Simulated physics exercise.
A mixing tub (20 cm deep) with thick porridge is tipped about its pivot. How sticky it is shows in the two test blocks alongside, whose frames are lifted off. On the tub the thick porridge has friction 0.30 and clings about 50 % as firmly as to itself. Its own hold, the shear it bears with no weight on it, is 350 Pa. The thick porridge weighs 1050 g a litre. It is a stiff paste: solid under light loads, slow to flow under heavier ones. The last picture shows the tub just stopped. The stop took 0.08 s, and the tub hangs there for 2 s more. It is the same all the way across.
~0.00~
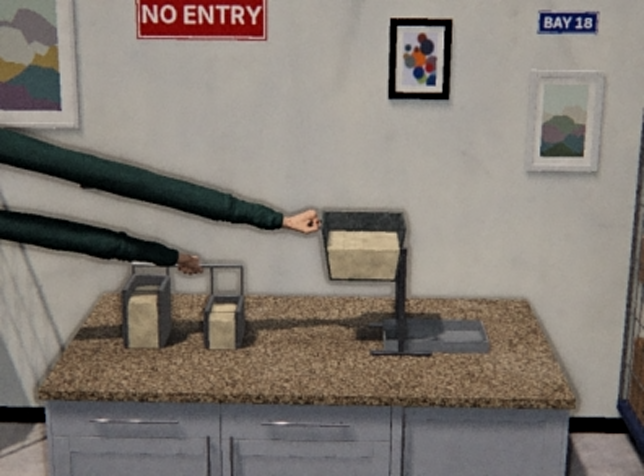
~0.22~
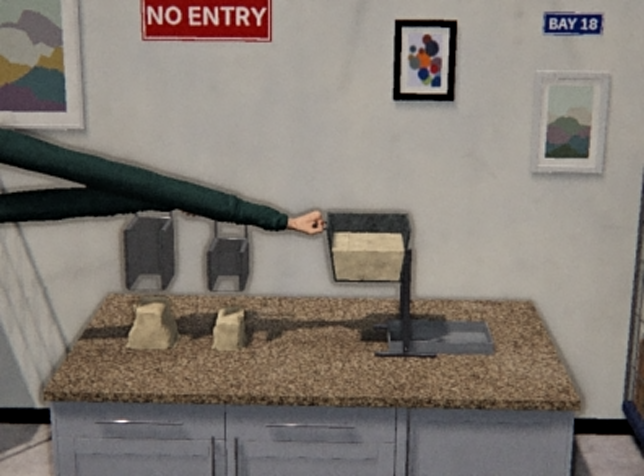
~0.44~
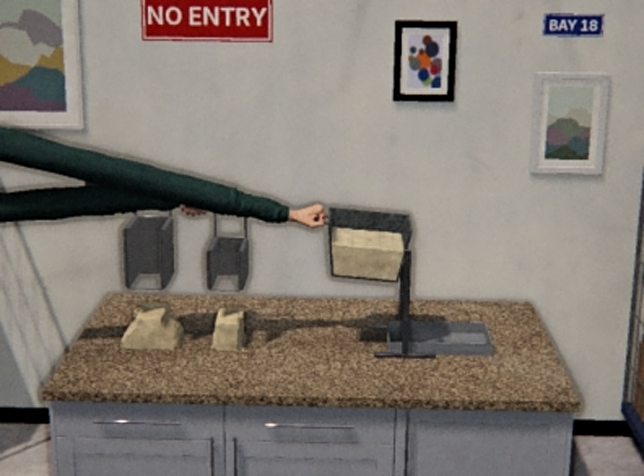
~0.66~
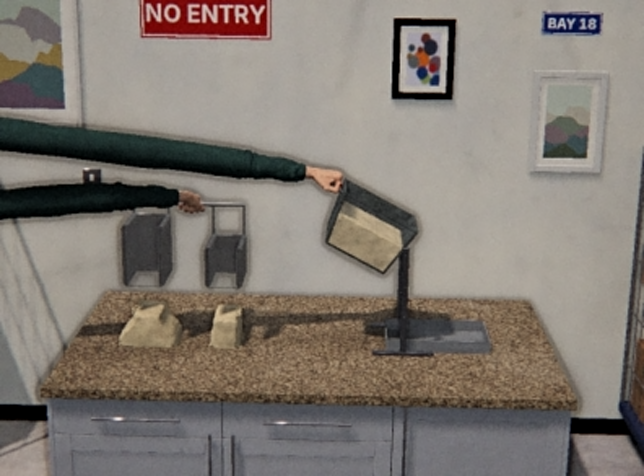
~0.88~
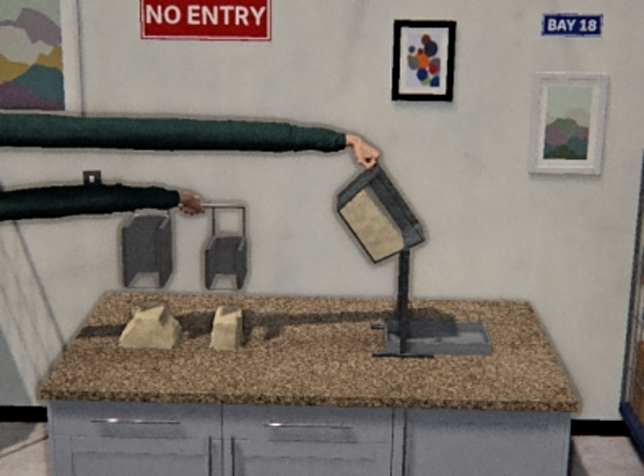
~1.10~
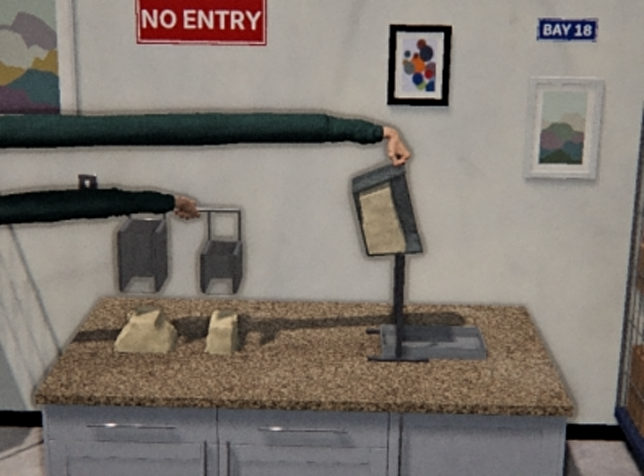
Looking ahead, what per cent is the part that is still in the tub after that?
About 73 %.
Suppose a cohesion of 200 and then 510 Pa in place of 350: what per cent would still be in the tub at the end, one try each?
In turn about 55 %, 100 %.
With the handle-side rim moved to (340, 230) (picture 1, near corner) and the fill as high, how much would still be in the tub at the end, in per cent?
It would be near 100 %.
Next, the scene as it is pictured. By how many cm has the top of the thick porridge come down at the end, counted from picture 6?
Roughly 13 cm.
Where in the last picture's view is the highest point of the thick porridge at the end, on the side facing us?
Around (398, 223).
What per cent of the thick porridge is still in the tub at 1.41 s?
About 90 %.
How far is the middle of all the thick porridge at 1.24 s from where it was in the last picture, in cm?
About 4 cm.
After 1.24 s, the tub is at 76 degrees and holds 100 %.
After 1.41 s, the tub is at 76 degrees and holds 90 %.
After 1.58 s, the tub is at 76 degrees and holds 80 %.
After 1.75 s, the tub is at 76 degrees and holds 74 %.
After 3.10 s, the tub is at 76 degrees and holds 73 %.
